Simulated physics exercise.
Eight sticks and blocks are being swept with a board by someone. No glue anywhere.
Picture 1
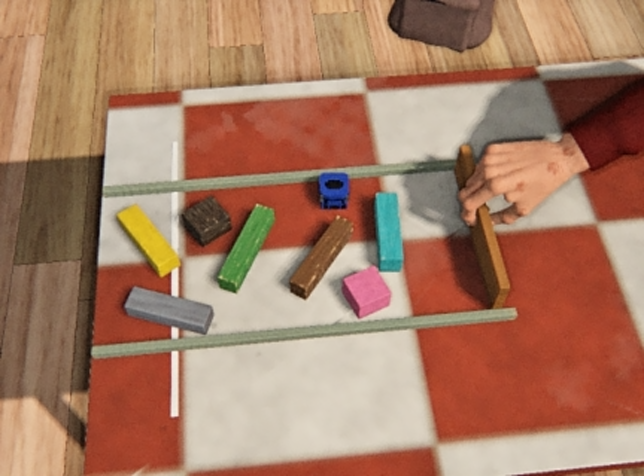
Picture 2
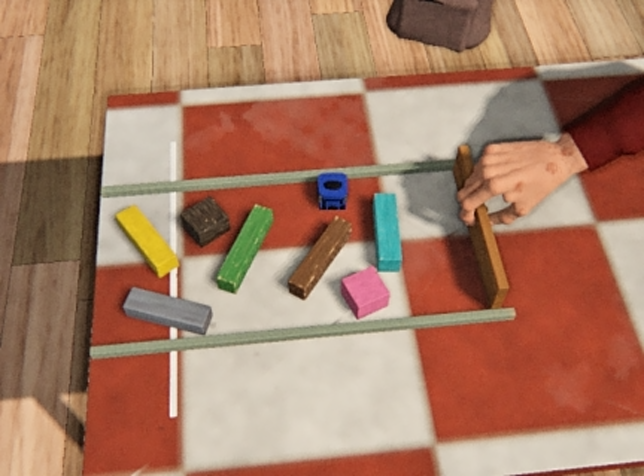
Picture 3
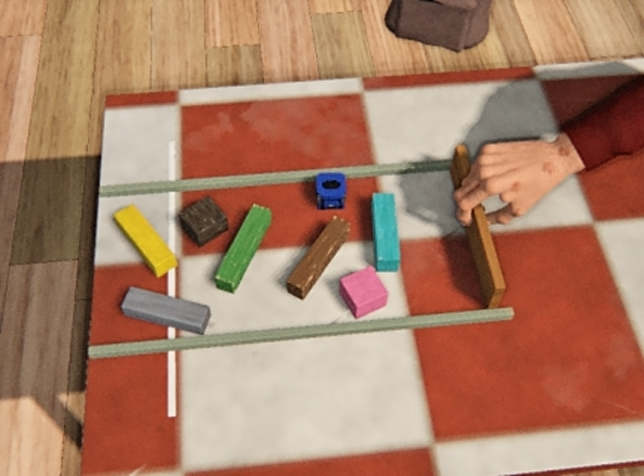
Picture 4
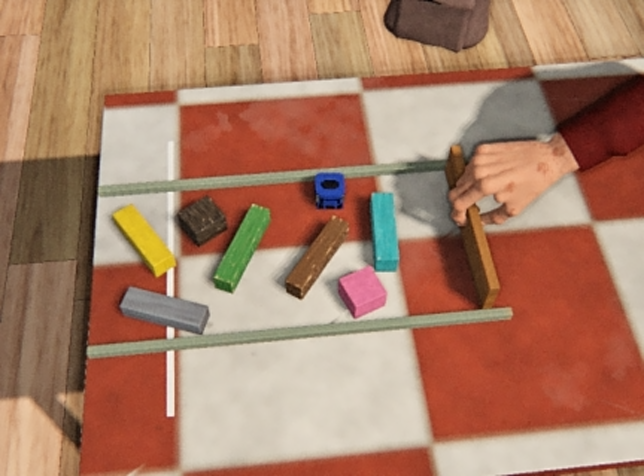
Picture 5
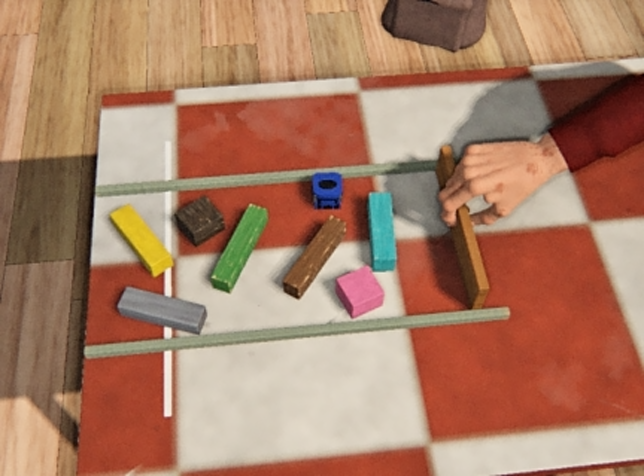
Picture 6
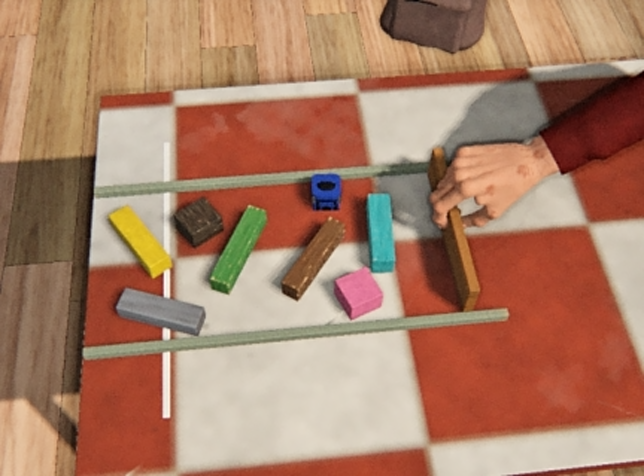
A hand in a dark red sleeve slides an upright wooden board slowly leftward between two pale green rails on a red-and-white checked surface over wooden planks, seen from above at an angle. Left of it lie a turquoise bar, pink block, blue case, brown and green bars, black block, and yellow and grey sticks near a white line. They stay untouched while the view drifts very slightly.
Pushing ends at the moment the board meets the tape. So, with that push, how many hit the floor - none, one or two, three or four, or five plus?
I'd say one or two.
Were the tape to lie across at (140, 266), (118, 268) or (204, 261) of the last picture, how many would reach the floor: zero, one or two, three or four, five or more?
Result per tape, as listed: Either three or four; five or over; zero.
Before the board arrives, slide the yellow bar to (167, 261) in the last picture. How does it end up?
The yellow bar plunges.
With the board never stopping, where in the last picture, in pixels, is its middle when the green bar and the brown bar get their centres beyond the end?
About (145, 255), and about (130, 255) for the other.
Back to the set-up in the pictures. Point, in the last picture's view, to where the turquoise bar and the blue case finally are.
The turquoise bar settles near (154, 252); as for the blue case, near (152, 207).
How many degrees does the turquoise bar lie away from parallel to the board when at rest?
It sits some 0° out of line.
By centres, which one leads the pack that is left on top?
Answer: The grey stick.
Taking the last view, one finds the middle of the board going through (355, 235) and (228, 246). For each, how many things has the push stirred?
Moved so far: 3, later 8.
Soon after, none off yet; yellow bar at rest near (140, 241); grey stick at rest near (161, 312); black block at rest near (199, 222).
Then, none off yet; yellow bar at rest near (140, 241); grey stick at rest near (161, 312); black block moved about its own width near (174, 222).
By the end, the number that fall off is one or two; fallen, black block and yellow bar.
